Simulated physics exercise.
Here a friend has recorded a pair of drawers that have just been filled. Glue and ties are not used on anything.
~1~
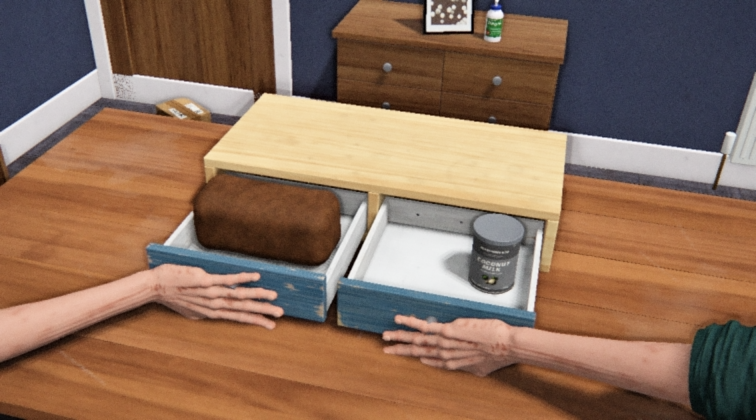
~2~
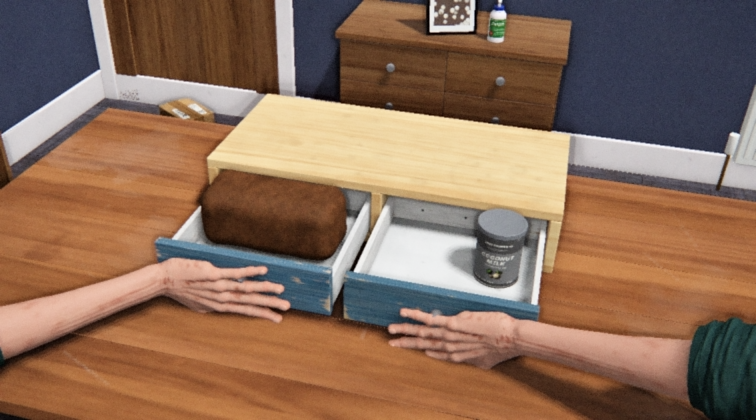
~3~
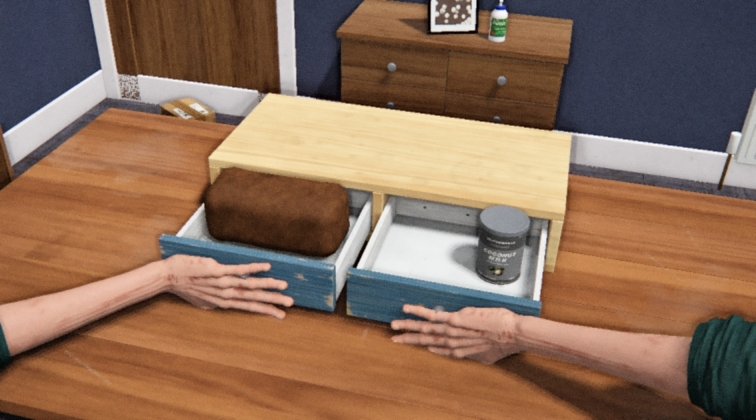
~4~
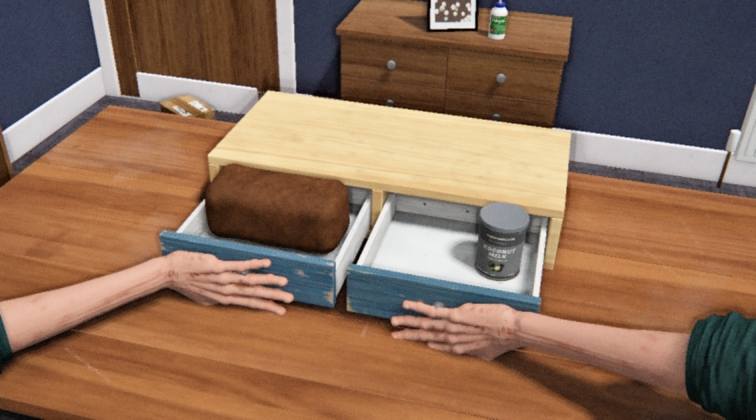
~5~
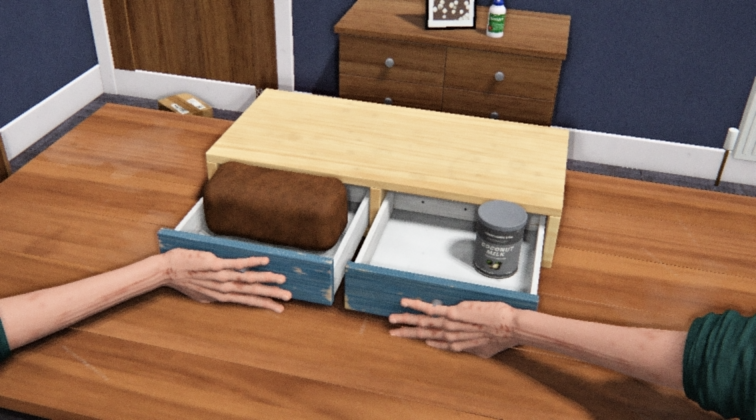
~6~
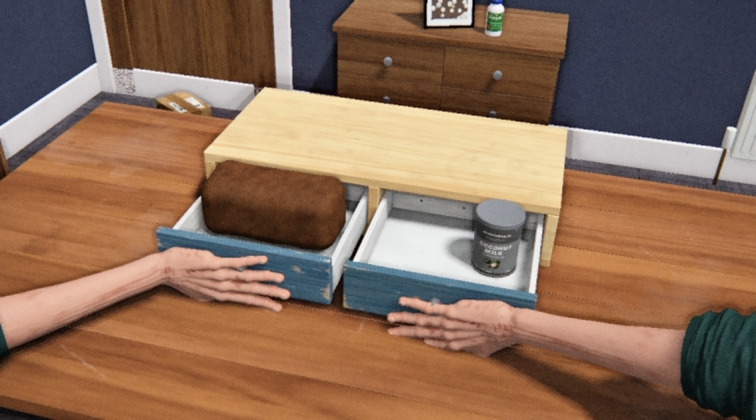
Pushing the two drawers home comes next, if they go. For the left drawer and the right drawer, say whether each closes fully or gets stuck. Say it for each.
One by one: The left drawer will stay jutting out. The right drawer will stay jutting out.
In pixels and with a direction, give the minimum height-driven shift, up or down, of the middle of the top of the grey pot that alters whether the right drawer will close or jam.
Shift: About 16 px, direction down.
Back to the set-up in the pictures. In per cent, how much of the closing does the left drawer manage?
45 per cent, roughly.
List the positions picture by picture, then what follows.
In the first frame, left drawer (267, 236) wide open; right drawer (448, 267) wide open; grey pot (495, 254).
In the second frame, right drawer (452, 262) wide open; loaf (275, 215).
In the third frame, left drawer (277, 228) wide open; chest (396, 174).
In the fourth frame, right drawer (454, 255) wide open; grey pot (501, 242).
In the fifth frame, left drawer (275, 222) wide open; loaf (276, 206).
In the sixth frame, left drawer (274, 221) wide open; right drawer (451, 251) wide open; chest (392, 168).
Then, 0.32 s after the last picture, left drawer starting in; right drawer starting in.
Then, 0.50 s after the last picture, left drawer about half in; right drawer about half in.
At rest, the left drawer jams; the right drawer jams.
